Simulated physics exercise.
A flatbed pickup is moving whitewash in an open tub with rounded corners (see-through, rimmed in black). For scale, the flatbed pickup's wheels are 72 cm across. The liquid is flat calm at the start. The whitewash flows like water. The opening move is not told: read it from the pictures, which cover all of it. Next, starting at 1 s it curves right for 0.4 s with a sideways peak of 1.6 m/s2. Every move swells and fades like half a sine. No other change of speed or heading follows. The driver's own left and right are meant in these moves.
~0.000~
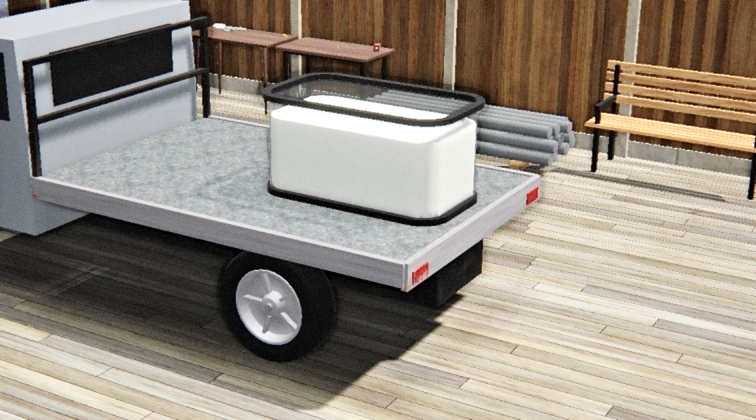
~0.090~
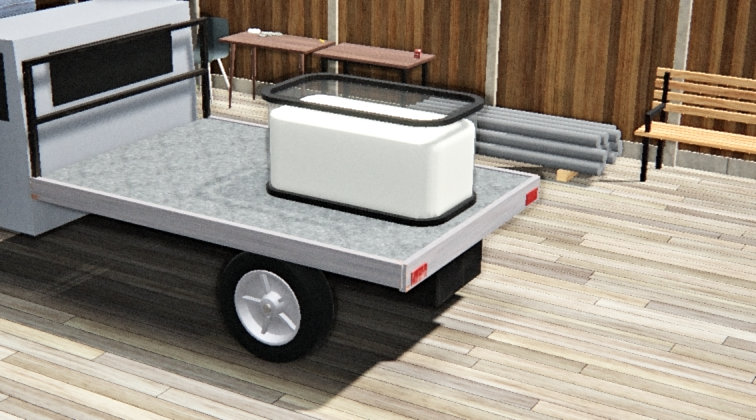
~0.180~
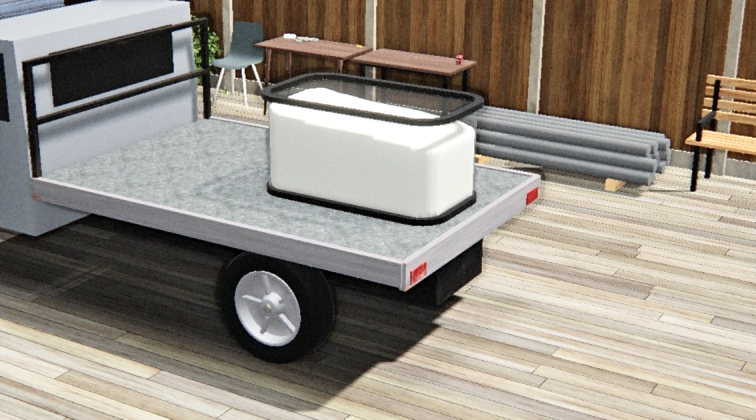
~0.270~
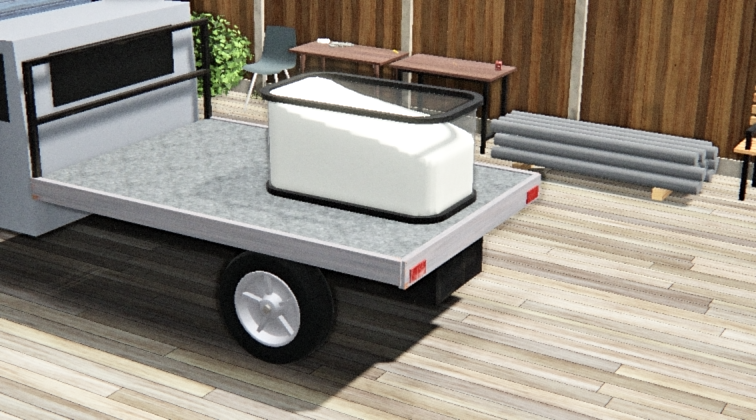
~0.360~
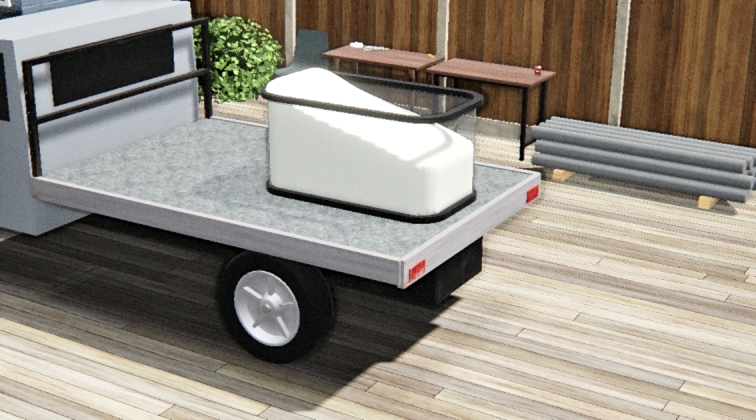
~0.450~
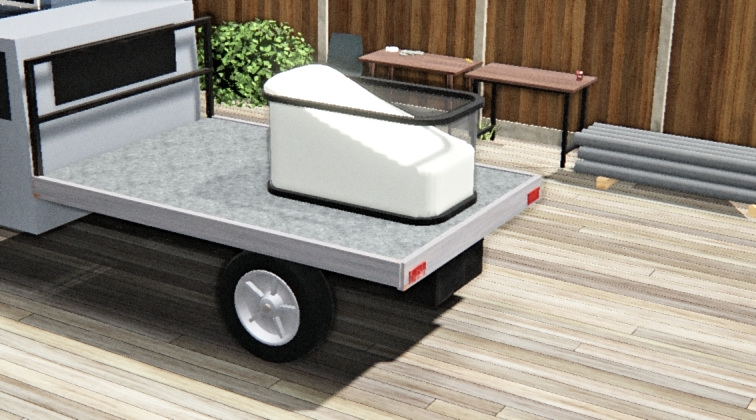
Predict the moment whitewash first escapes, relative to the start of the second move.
The first spill: Before.
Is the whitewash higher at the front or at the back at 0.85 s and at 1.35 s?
At the back, then the back.
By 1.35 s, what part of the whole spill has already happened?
About 20 per cent.
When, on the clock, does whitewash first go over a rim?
At about 0.8 s.
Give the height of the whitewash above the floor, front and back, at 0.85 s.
About 44 cm in front and 48 cm behind.
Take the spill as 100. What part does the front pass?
Some 50 per cent of it.
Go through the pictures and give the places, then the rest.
The surface is at (283, 112) by the front wall; at (433, 138) by the back wall; it lies level with the rim line; the front is on the left, levels are read along the near wall; a wheel hub at (264, 310), in the first picture.
The surface is at (282, 113) by the front wall; at (432, 139) by the back wall; it lies level with the rim line, in the second picture.
The surface is at (282, 105) by the front wall; at (431, 146) by the back wall; it climbs 5° towards the front, in the third picture.
The surface is at (281, 95) by the front wall; at (430, 152) by the back wall; it climbs 11° towards the front, in the fourth picture.
The surface is at (280, 83) by the front wall; at (430, 160) by the back wall; it climbs 17° towards the front, in the fifth picture.
The surface is at (282, 81) by the front wall; at (431, 165) by the back wall; it climbs 19° towards the front; a wheel hub at (263, 311), in the sixth picture.
After 0.85 s the surface is 43 cm up at the front and 48 cm at the back; 1 per cent is out, over the front.
After 1.35 s the surface is 31 cm up at the front and 58 cm at the back; 1 per cent is out, over the front.
After 1.95 s the surface is 64 cm up at the front and 34 cm at the back; 2 per cent is out, over the front and the back.
After 4.39 s 5 per cent is out, over the front and the back; the first of it left at about 0.75 s, and the second move began at 1 s.
